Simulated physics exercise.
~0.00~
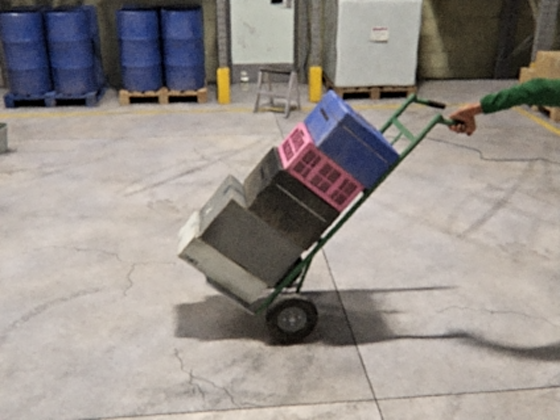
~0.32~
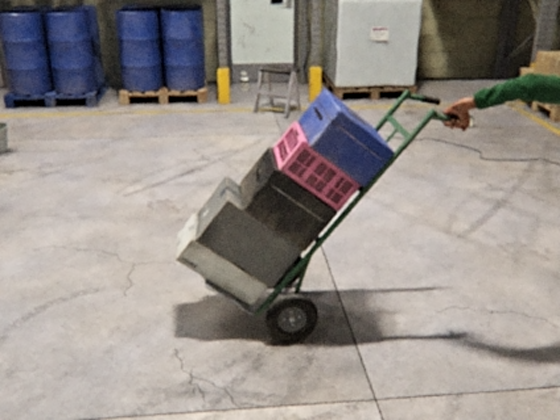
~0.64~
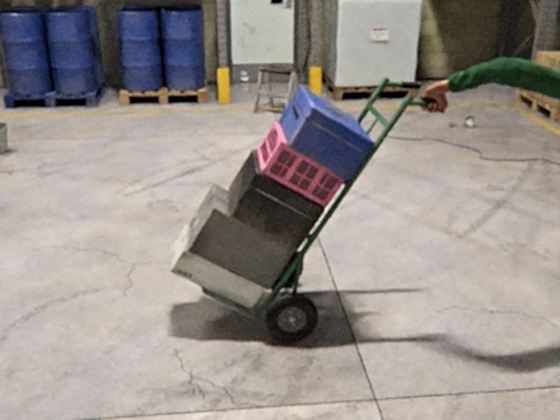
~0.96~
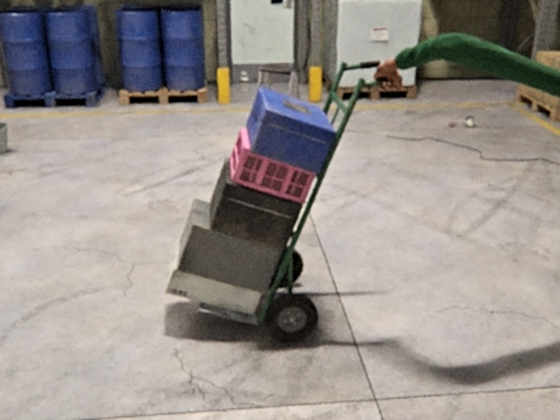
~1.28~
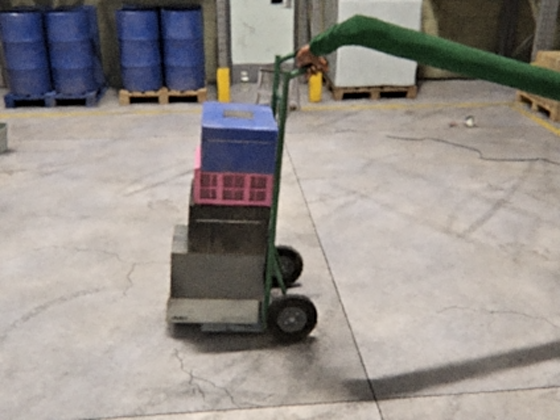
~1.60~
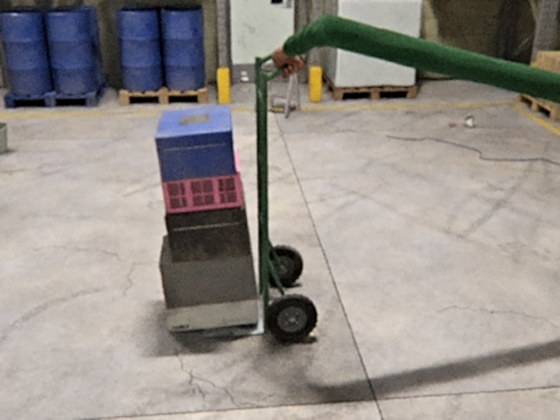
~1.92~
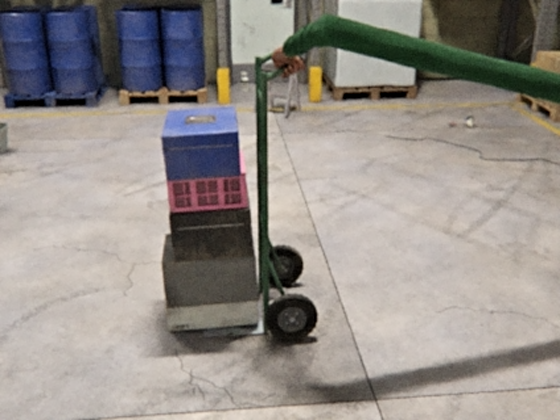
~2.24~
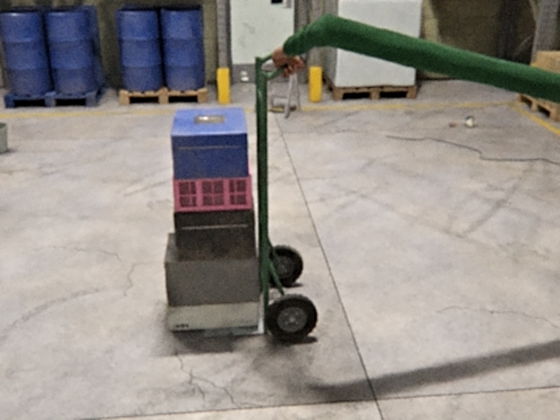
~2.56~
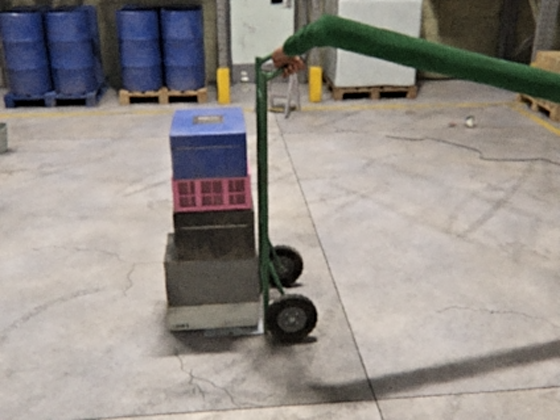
Hand truck stacked with boxes and a pink crate tilting upright under a green-sleeved arm, the load wobbling but staying stacked.
